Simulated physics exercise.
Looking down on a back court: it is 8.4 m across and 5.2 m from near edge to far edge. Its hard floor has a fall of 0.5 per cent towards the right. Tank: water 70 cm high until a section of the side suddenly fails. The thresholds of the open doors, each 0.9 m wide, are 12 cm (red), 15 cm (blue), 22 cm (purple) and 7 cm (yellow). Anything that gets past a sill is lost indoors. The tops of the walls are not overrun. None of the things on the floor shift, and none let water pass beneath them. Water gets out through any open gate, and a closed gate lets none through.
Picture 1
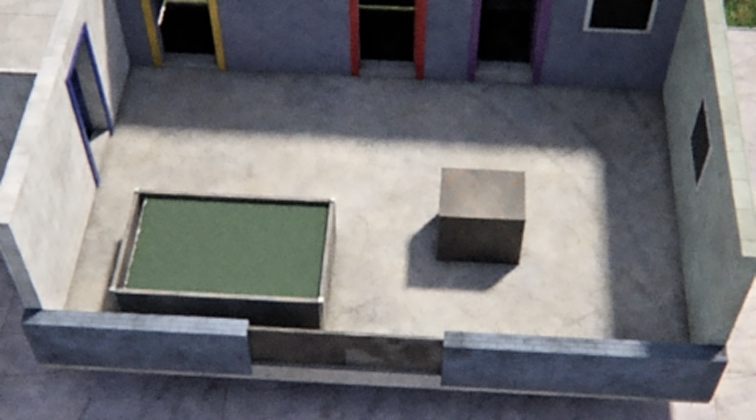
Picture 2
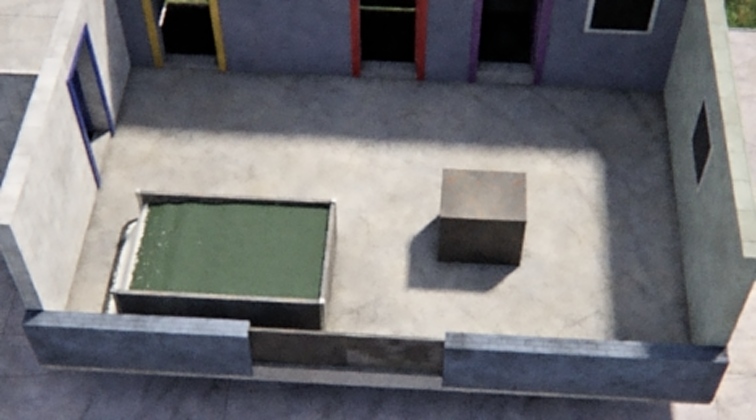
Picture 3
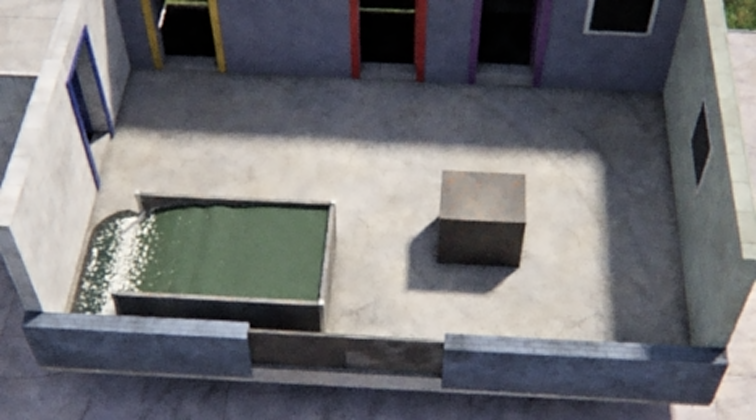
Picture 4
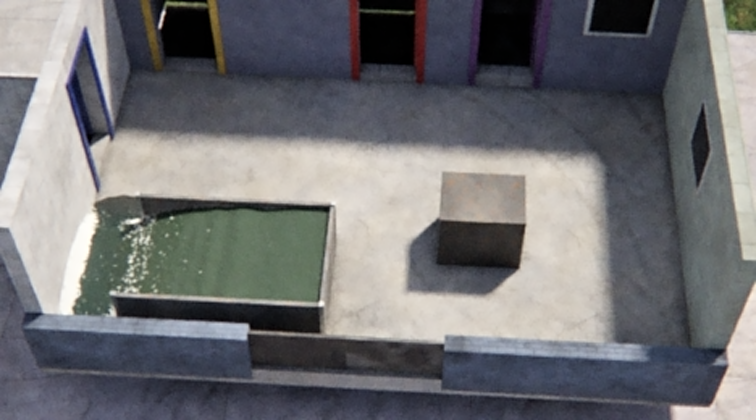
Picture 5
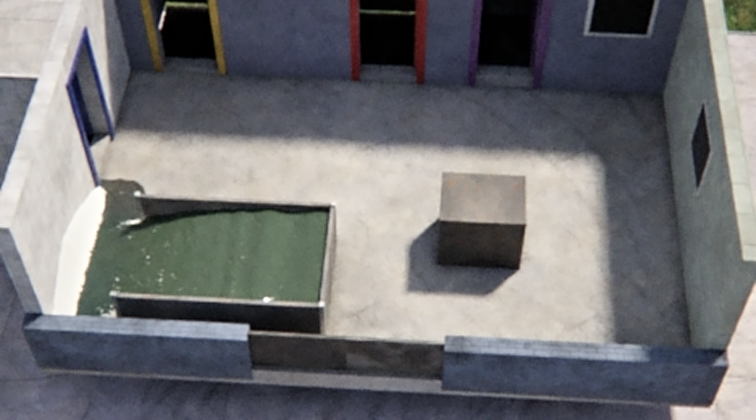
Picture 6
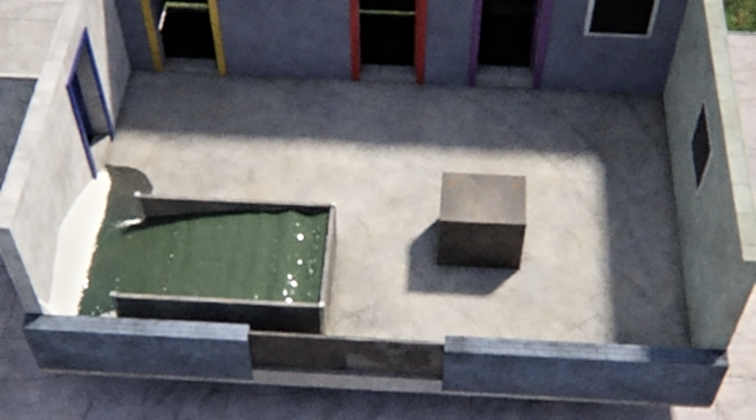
We see a walled court with a grey block and a tank of still green water; water then pours out of the tank's left end, foams across the floor to the left wall, and spreads along it toward the back.
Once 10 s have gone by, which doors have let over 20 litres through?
Result: Red door: Under the set amount. Blue door: Under the set amount. Purple door: Under the set amount. Yellow door: Past the set amount.
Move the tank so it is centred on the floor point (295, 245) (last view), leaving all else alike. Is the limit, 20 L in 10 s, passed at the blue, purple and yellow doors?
Lab note: Vs limit, blue door limit broken; purple door limit held; yellow door limit broken.
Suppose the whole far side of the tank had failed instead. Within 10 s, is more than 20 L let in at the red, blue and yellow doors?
Then red exceeds it, blue does not exceed it, yellow exceeds it.
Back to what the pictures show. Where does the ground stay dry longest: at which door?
It's the purple door.
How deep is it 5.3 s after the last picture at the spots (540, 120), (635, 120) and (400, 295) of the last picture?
3, 4 and 1 cm.
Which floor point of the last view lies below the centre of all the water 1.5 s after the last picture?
At roughly (177, 265).
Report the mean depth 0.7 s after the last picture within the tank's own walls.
42 cm.
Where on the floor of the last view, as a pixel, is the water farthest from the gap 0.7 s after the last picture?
Around pixel (126, 90).
Then, 0.7 s after the last picture water covers 15 % of the floor and is deepest (60 cm) near (61, 332); red door not reached, blue door 13 cm at the sill, 0 L in, purple door not reached, yellow door not reached.
Then, 1.5 s after the last picture water covers 25 % of the floor and is deepest (50 cm) near (64, 320); red door not reached, blue door 16 cm at the sill, 1 L in, purple door not reached, yellow door 18 cm at the sill, 27 L in.
Then, 2.8 s after the last picture water covers 50 % of the floor and is deepest (28 cm) near (103, 322); red door 5 cm at the sill, 0 L in, blue door 13 cm at the sill, 4 L in, purple door not reached, yellow door 25 cm at the sill, 182 L in.
Then, 5.3 s after the last picture water covers 85 % of the floor and is deepest (28 cm) near (58, 343); red door 5 cm at the sill, 0 L in, blue door 8 cm at the sill, 4 L in, purple door 3 cm at the sill, 0 L in, yellow door 13 cm at the sill, 324 L in.
Then, 9.3 s after the last picture water covers 95 % of the floor and is deepest (12 cm) near (58, 343); red door 4 cm at the sill, 0 L in, blue door 5 cm at the sill, 4 L in, purple door 3 cm at the sill, 0 L in, yellow door 11 cm at the sill, 382 L in.
